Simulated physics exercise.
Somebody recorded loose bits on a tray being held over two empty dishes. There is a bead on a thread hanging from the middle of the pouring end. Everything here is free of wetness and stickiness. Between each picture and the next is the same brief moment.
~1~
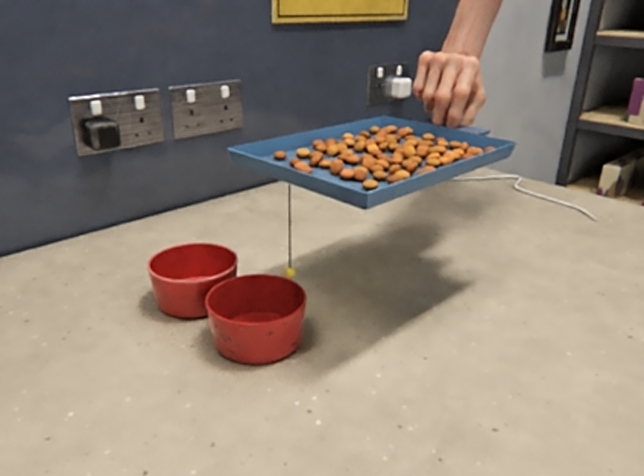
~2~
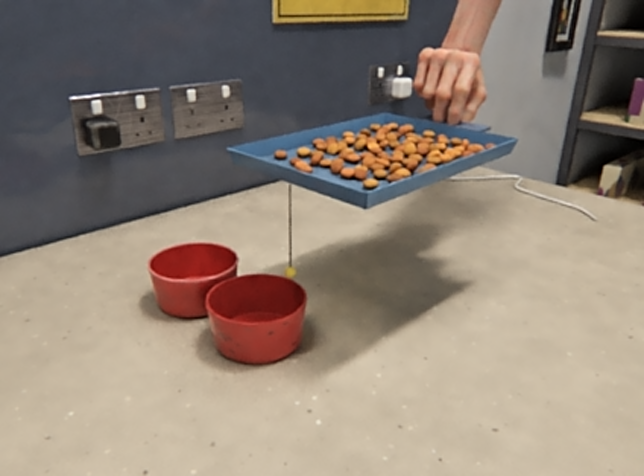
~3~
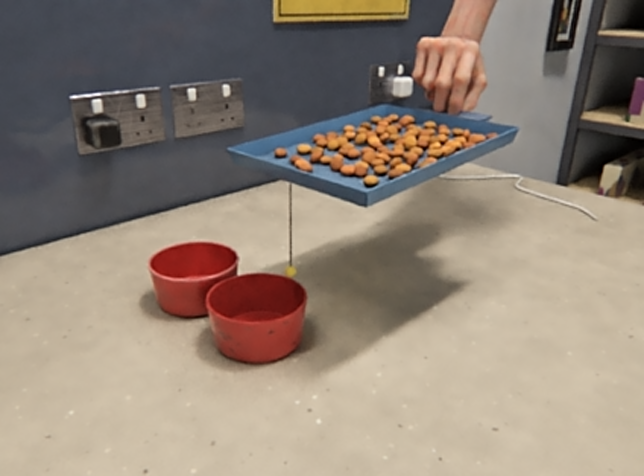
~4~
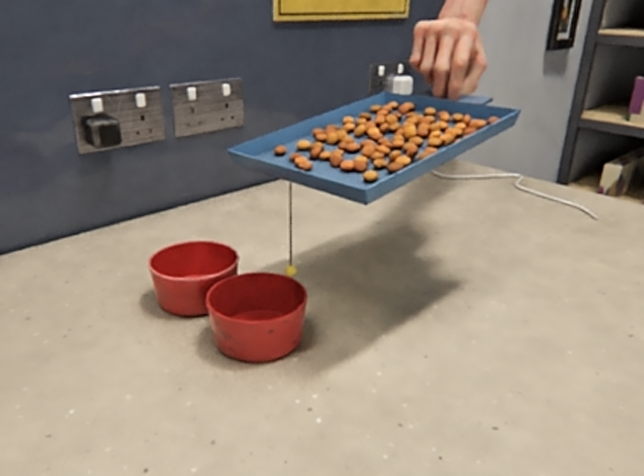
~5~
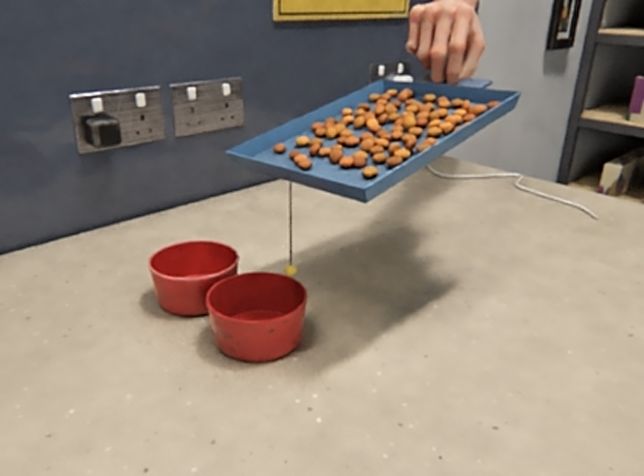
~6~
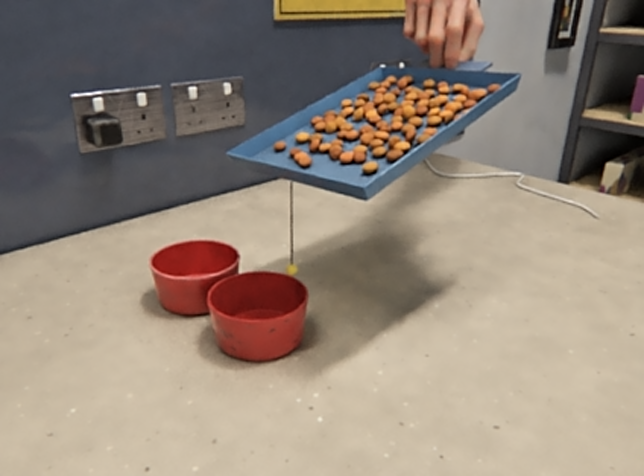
A hand raising the back of a blue tray of small brown pieces, slanting it gradually above two red bowls.
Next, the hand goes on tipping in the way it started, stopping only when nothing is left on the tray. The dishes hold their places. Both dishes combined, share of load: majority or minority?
I expect the catch to be a majority.
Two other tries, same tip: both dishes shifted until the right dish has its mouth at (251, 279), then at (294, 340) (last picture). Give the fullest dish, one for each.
So: The one further right first, and the one further left second.
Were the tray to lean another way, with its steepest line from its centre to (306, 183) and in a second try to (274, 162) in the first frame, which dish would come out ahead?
Number one favours the right of the two; number two favours the left of the two.
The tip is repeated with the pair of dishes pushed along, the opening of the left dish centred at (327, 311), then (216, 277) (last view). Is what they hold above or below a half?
Catch, run one: Below the halfway mark; run two: Past the halfway mark.
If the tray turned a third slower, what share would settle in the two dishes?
About 70 %.
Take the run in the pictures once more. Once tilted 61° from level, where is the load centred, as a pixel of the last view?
(269, 160).
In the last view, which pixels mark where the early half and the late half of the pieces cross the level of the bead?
About (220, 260) to begin with, then about (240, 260).
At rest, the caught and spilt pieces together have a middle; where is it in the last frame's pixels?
Centre at rest, last view: Approx. (245, 318).
Just after the last frame, tray tipped steeply; the larger part on the tray; about a tenth in the right dish; just a few in the left dish; just a few outside both; about a tenth in the air.
A moment on, tray tipped past a quarter turn; about a tenth on the tray; roughly a third in the right dish; roughly a quarter in the left dish; about a tenth outside both; roughly a quarter in the air.
Further on, tray tipped past a quarter turn; roughly half in the right dish; roughly a third in the left dish; roughly a quarter outside both.
When it is over, tray tipped past a quarter turn; roughly half in the right dish; roughly a third in the left dish; roughly a quarter outside both.
